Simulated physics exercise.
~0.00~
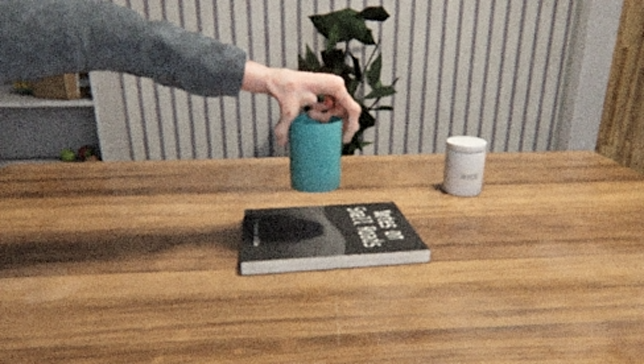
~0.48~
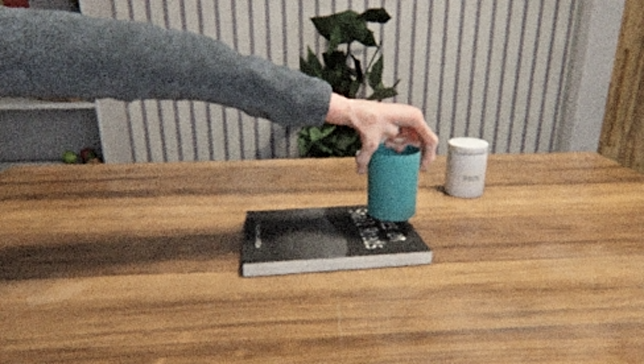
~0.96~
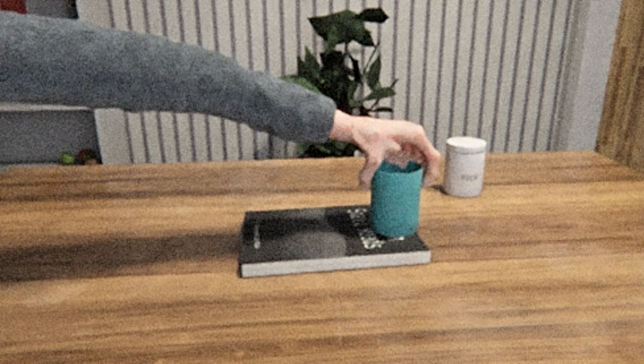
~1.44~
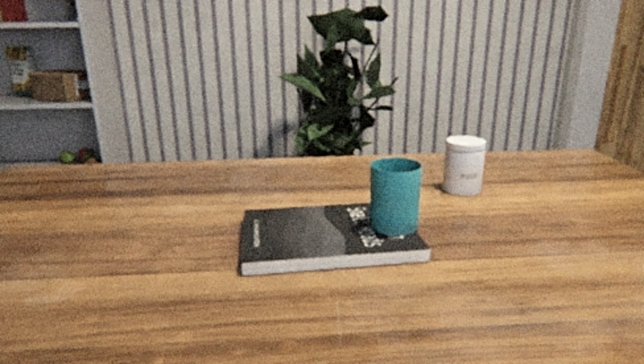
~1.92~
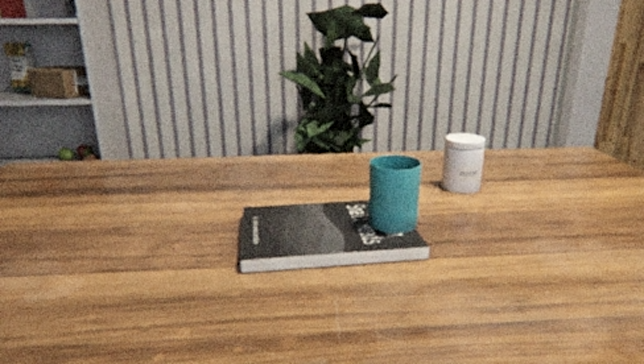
We see a hand holding a turquoise cup above a black book on a wooden table, near a white jar. The hand moves the cup right, lowers it onto the book's right side, lets go and withdraws, and the cup stays standing upright on the book.
